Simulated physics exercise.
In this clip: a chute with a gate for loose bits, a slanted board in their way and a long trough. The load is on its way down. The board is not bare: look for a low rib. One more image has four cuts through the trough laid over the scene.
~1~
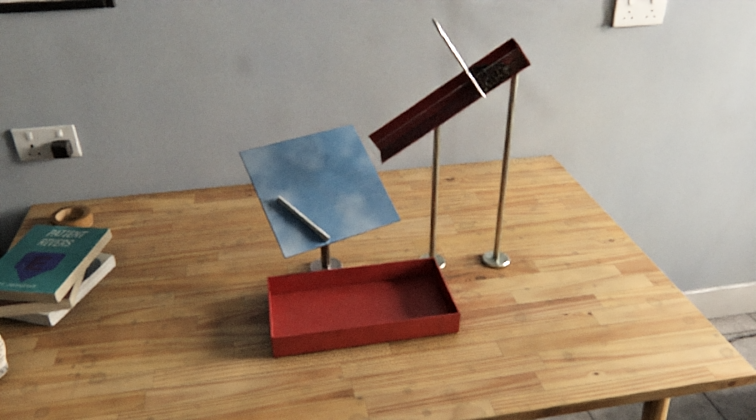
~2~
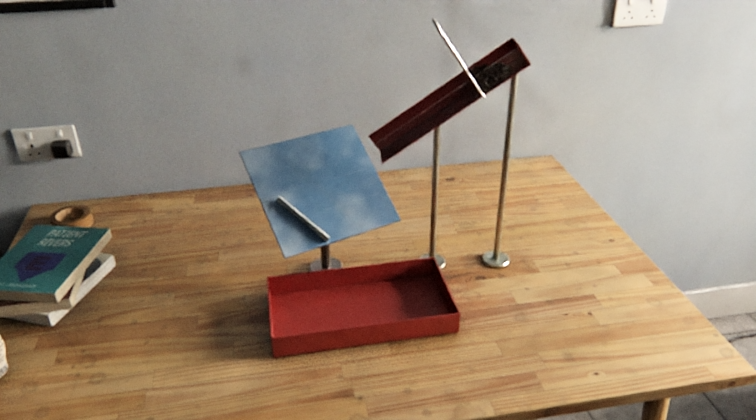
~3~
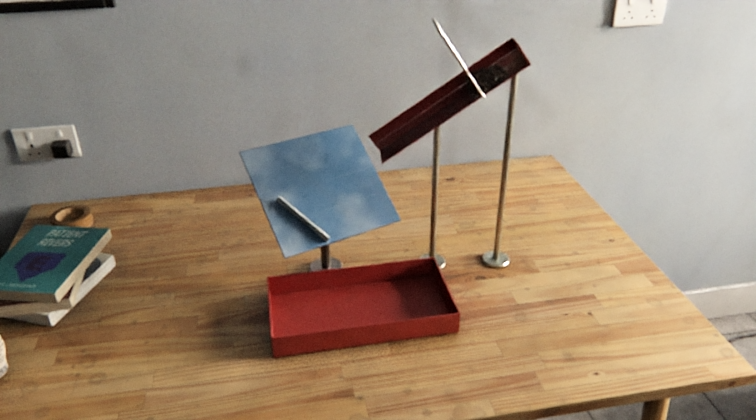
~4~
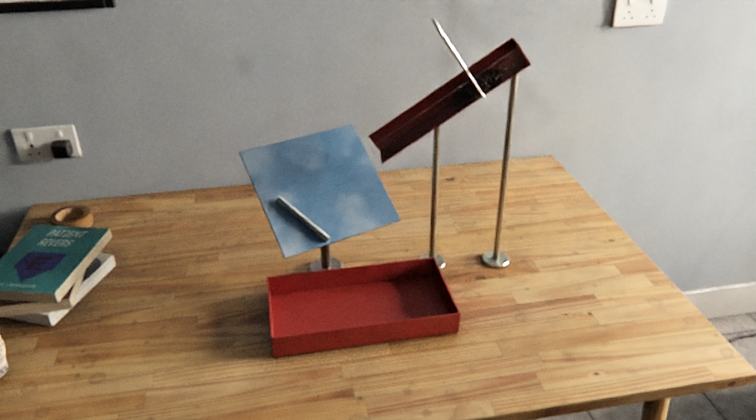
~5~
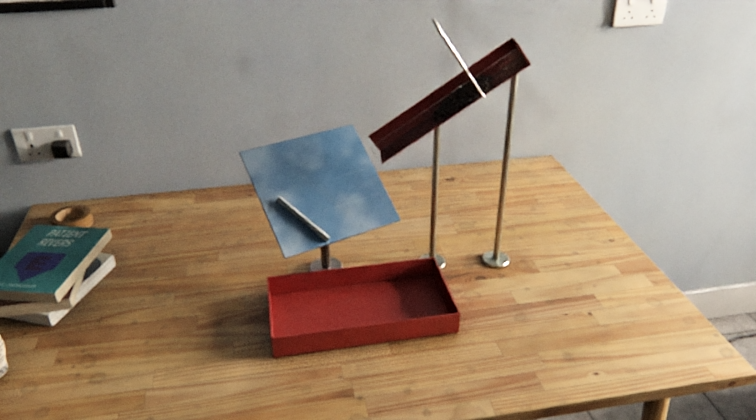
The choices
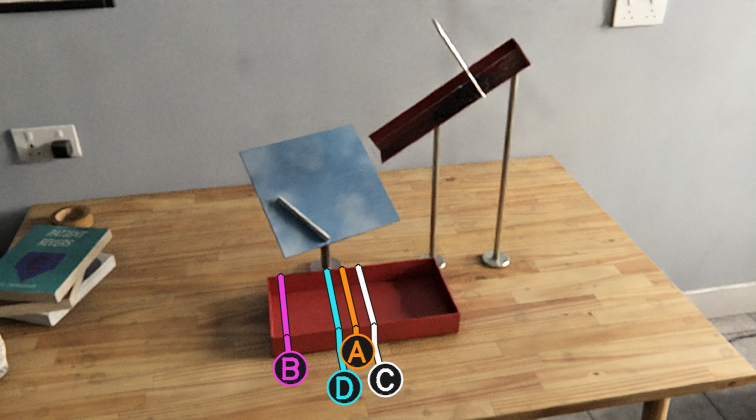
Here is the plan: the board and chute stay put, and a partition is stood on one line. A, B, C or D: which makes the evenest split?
C beats the others.
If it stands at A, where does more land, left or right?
More lands on the right.
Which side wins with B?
Right.
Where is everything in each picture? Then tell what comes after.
The first frame shows load behind the gate at (488, 76), chocolate balls; lip of the chute at (381, 157), sloping gently.
The second frame shows middle of the board at (321, 186), tilted fairly steeply; middle of its low edge at (346, 238); of its high edge at (298, 137).
The third frame shows front corners of the trough at (272, 338) and (459, 313), empty; front of the load at (472, 96).
The fourth frame shows middle of the load at (476, 84); its front at (456, 104), about a quarter of the way to the lip; rib from (279, 196) to (330, 238).
The fifth frame shows middle of the load at (462, 93); its front at (436, 119), about half of the way to the lip.
On the marked copy, line A crosses the front rim at (355, 327); line B crosses the front rim at (286, 336); line C crosses the front rim at (374, 324); line D crosses the front rim at (338, 329).
Choosing A, of what is caught, a small part on the left of the divider, nearly all on the right.
Choosing B, of what is caught, none on the left of the divider, all on the right.
Choosing C, of what is caught, about two thirds on the left of the divider, about a third on the right.
Choosing D, of what is caught, a stray few on the left of the divider, nearly all on the right.
